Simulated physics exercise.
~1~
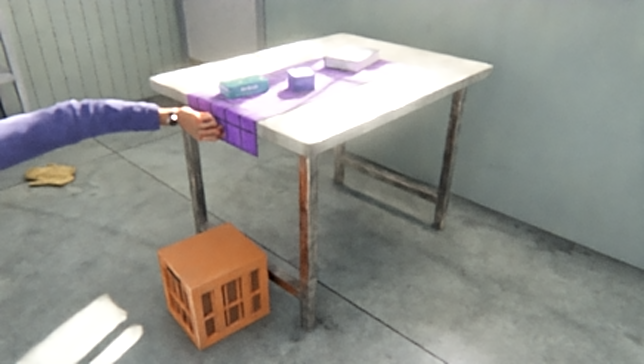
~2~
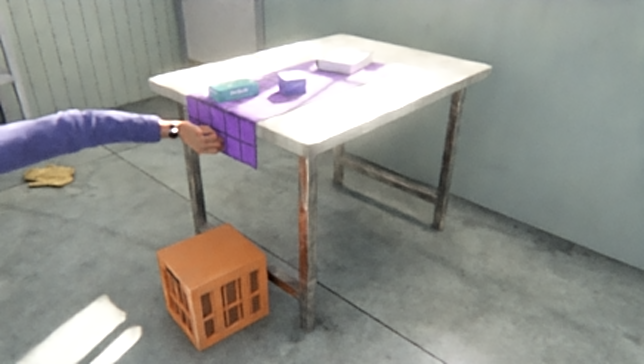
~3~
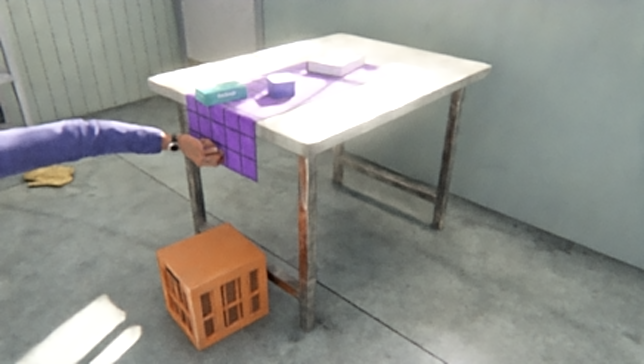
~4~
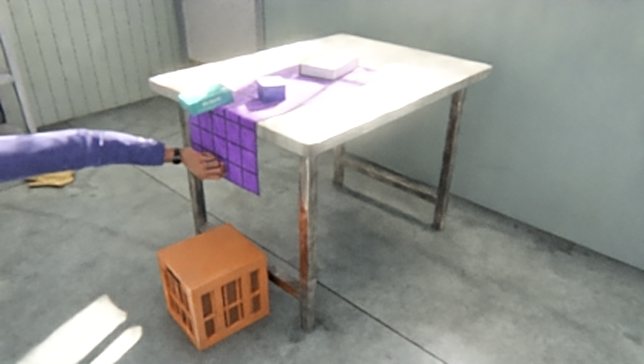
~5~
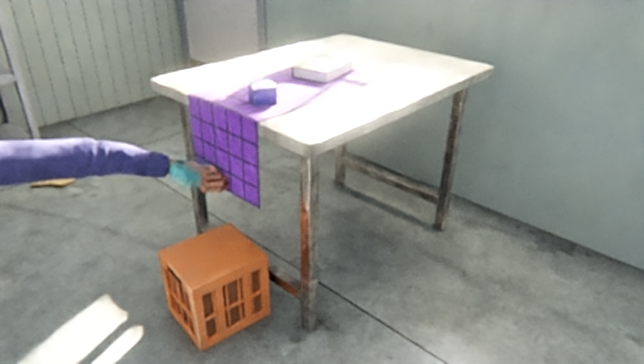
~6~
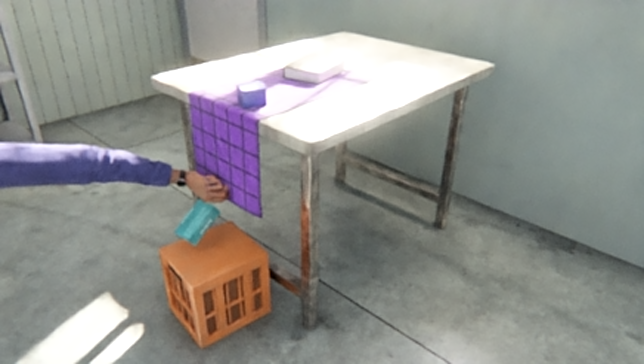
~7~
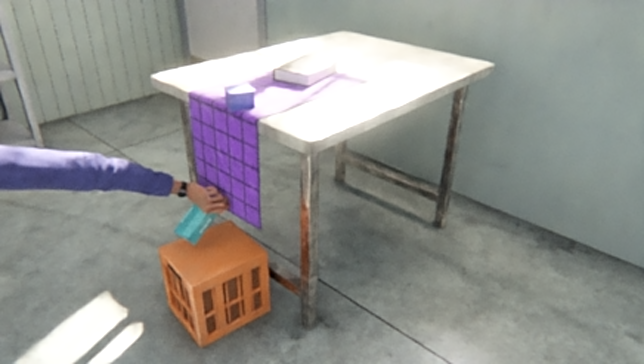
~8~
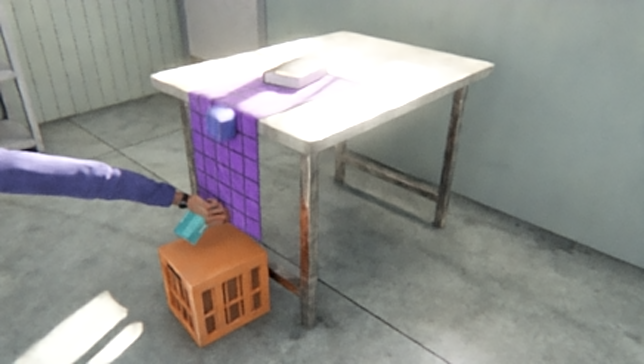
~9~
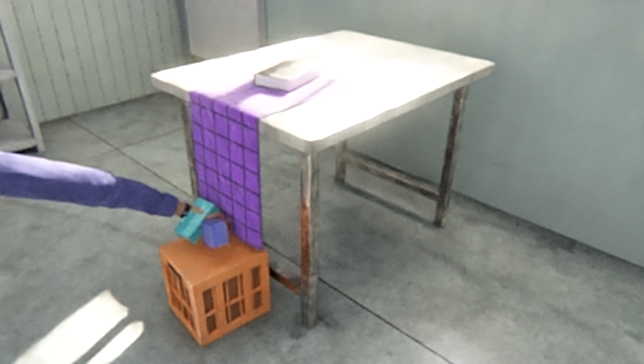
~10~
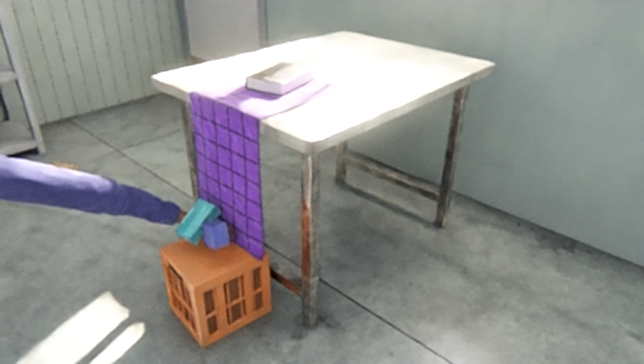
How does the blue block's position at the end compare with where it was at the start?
At the start the blue block sits on the cloth on top of the workbench. By the end it is lower and farther left, resting on the orange crate beside the turquoise packet.
